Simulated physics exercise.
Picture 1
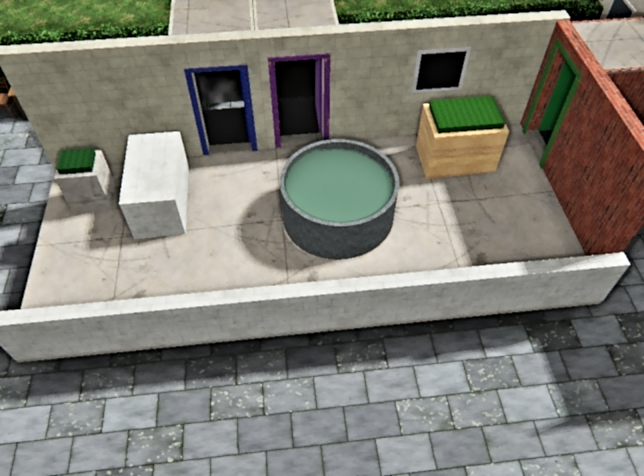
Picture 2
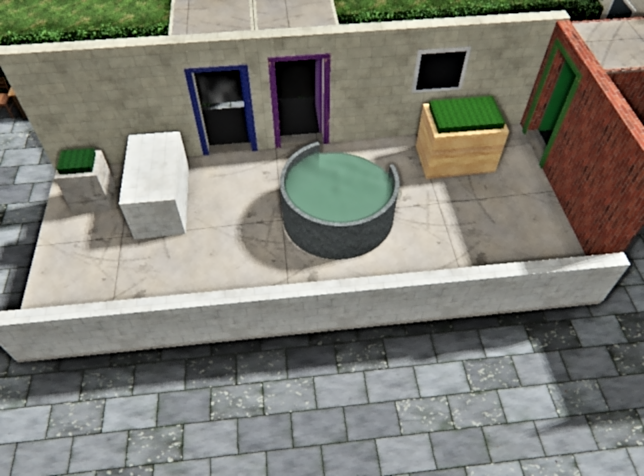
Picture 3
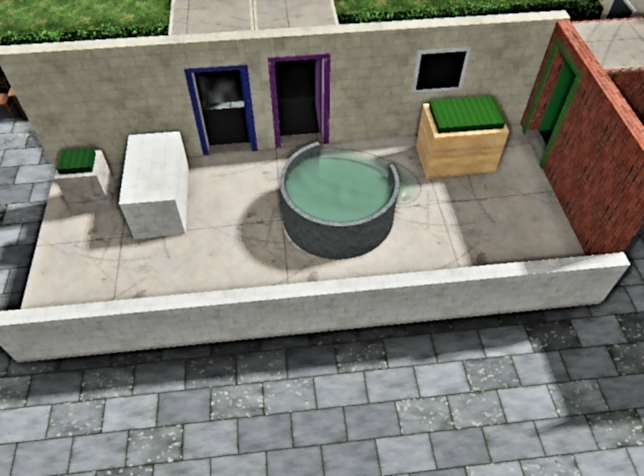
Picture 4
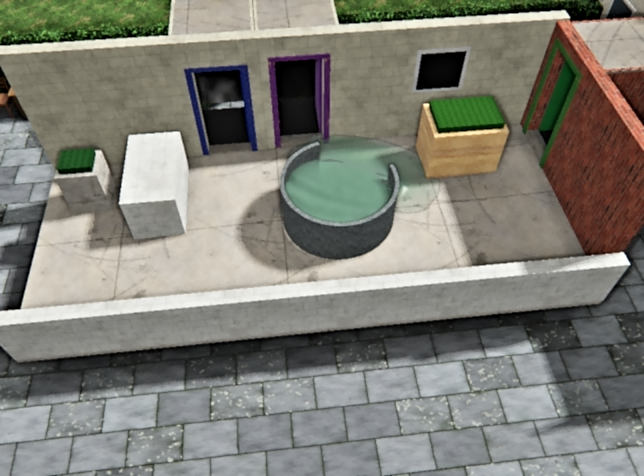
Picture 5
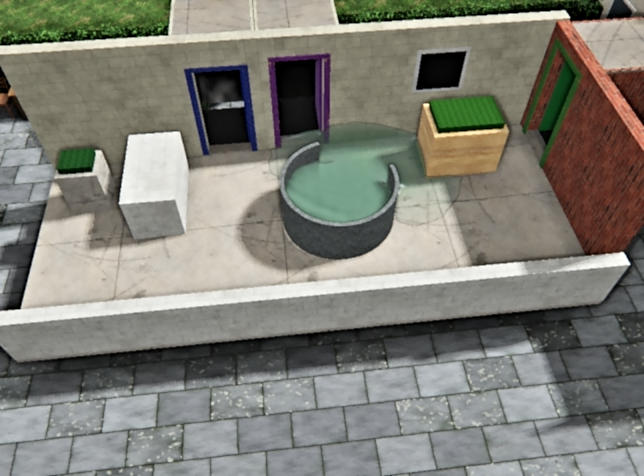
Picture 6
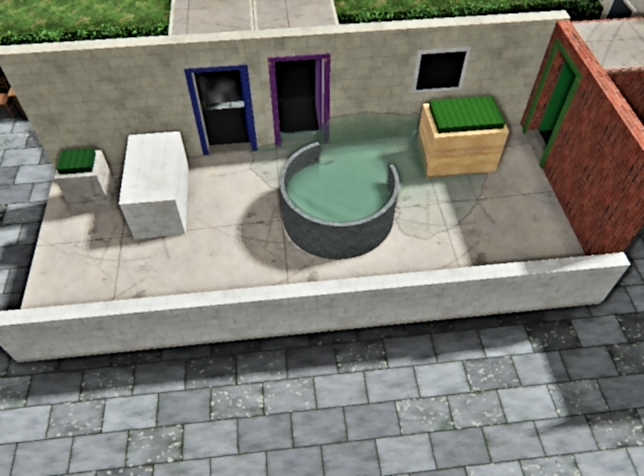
Green water pours through a gap in the far side of a round grey pool, seen from a fixed, high viewpoint over a walled, paved yard. Blue and purple doorways line the back wall, with white blocks at left and a green-topped wooden box beside a brick wall at right. The rim opens, then the water spreads thinly backward and rightward around the box.
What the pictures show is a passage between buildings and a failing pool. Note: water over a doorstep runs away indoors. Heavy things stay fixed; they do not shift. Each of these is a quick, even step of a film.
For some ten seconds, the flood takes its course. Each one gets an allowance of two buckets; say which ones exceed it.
My prediction: The blue door will break the limit, the green door will break the limit, the purple door will break the limit.
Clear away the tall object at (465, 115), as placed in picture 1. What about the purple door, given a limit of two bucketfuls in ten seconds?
The purple door overshoots.
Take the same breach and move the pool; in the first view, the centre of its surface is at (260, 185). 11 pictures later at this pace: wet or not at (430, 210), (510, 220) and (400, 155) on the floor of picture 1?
I'd call them watered, still dry and watered, in the order asked.
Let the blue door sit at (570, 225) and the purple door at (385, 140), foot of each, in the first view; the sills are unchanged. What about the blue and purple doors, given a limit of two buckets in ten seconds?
Well, going one at a time, the blue one comes in under it while the purple one breaks the limit.
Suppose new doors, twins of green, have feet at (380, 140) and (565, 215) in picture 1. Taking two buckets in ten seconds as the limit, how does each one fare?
Well, one comes out higher, the other comes out lower.
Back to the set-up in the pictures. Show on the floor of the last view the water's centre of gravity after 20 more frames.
At roughly (373, 200).
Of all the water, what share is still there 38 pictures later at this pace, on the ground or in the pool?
I make it 86 per cent.
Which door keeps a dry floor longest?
It's the green-painted one.
A moment on, water covers 25 % of the floor; the blue door wet at the sill, nothing in, the green door wet at the sill, nothing in, the purple door over two buckets in.
Next, water covers 40 % of the floor; the blue door under two buckets in, the green door over two buckets in, the purple door far over two buckets in.
Then, water covers 65 % of the floor; the blue door under two buckets in, the green door over two buckets in, the purple door far over two buckets in.
Later, water covers 80 % of the floor; the blue door under two buckets in, the green door over two buckets in, the purple door far over two buckets in.
In the end, water covers 85 % of the floor; the blue door over two buckets in, the green door over two buckets in, the purple door far over two buckets in.
